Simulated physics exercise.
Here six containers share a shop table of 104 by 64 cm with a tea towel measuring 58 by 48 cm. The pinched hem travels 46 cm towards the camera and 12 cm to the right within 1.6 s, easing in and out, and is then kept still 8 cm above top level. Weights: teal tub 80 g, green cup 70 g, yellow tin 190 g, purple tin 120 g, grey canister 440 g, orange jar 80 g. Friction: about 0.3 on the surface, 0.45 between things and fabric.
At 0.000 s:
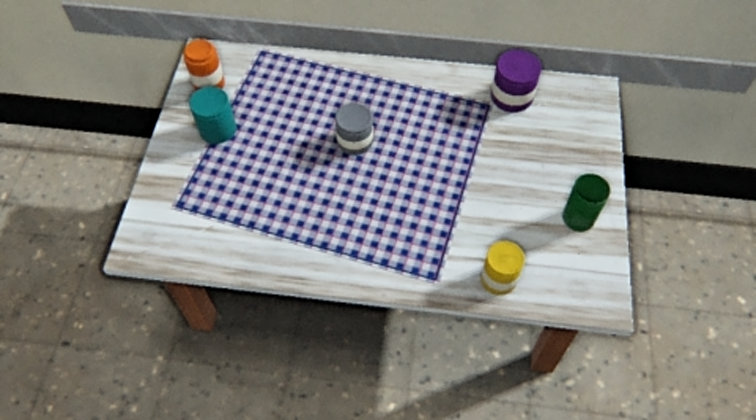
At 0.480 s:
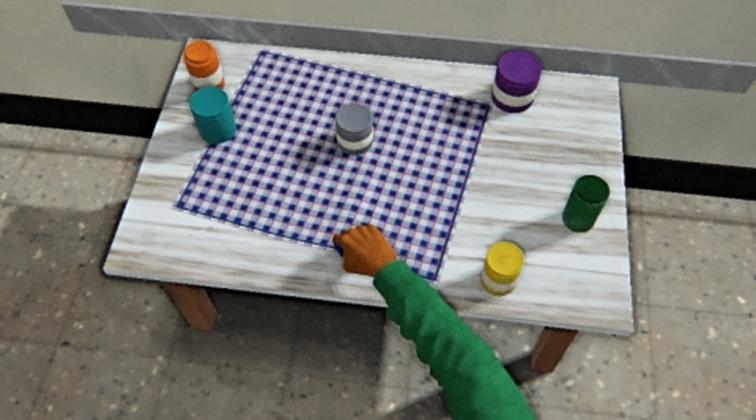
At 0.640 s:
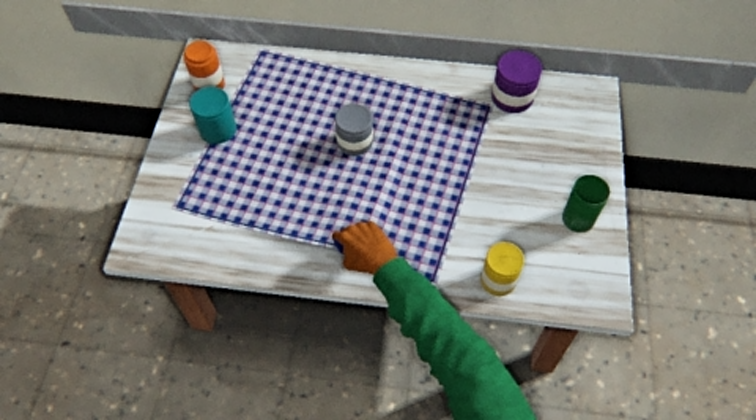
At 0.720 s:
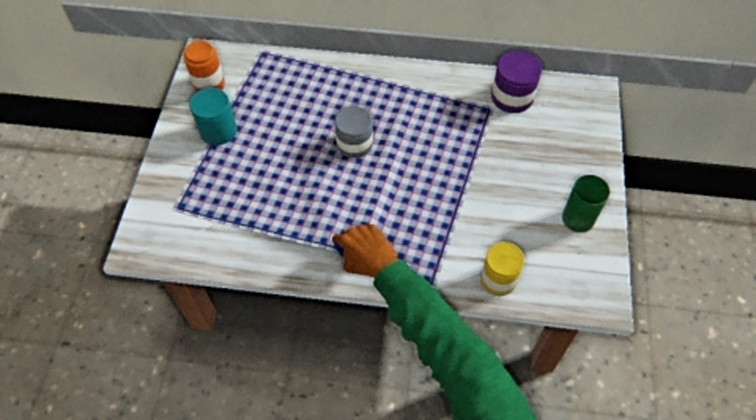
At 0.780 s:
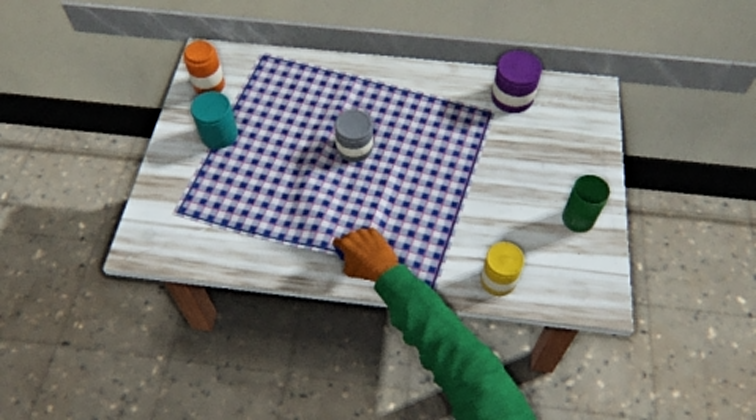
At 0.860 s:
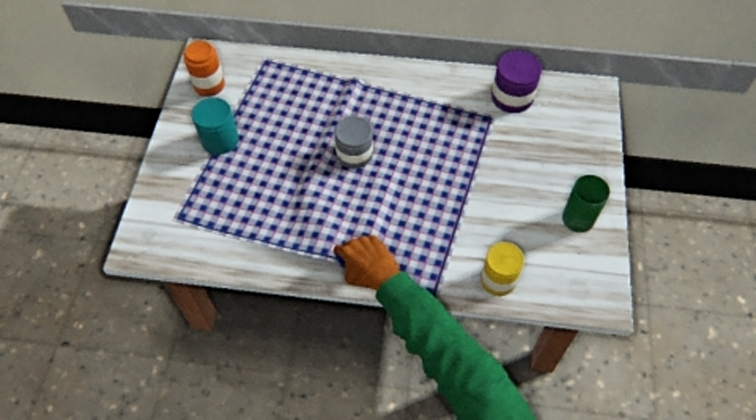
At the start, six containers stand on a table, with a grey one on a blue checked cloth and a teal one at its left edge. A green-sleeved arm reaches in and grips the near hem, then pulls it slightly towards the viewer, wrinkling the cloth as both containers shift slightly with it.
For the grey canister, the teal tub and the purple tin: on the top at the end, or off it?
In order: The grey canister goes over the edge; the teal tub drops off; the purple tin keeps to the top.
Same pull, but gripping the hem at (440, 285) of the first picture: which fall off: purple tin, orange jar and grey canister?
In that case: Purple tin remains, orange jar stays on, grey canister drops off.
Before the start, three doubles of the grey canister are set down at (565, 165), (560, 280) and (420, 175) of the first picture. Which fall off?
In turn: Stays on, remains, falls off.
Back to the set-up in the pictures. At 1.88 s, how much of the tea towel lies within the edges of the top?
About 15 per cent.
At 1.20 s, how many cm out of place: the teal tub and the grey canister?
About: Teal tub 15 cm, grey canister 15 cm.
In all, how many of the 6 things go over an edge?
That makes 2.
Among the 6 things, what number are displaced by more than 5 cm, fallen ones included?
I count 2.
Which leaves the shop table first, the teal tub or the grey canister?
The grey one.
At 1.2 s, 90 % of the tea towel is still over the top; grey canister 16 cm off its start, teal tub 15 cm off its start.
At 1.5 s, 60 % of the tea towel is still over the top; grey canister 32 cm off its start, teal tub 30 cm off its start.
At 1.9 s, 15 % of the tea towel is still over the top; grey canister over the edge, teal tub 50 cm off its start at (224, 327).
At 2.2 s, 0 % of the tea towel is still over the top; teal tub over the edge, grey canister over the edge.
At 3.8 s, 0 % of the tea towel is still over the top; teal tub over the edge, grey canister over the edge, purple tin 0 cm off its start at (520, 67).
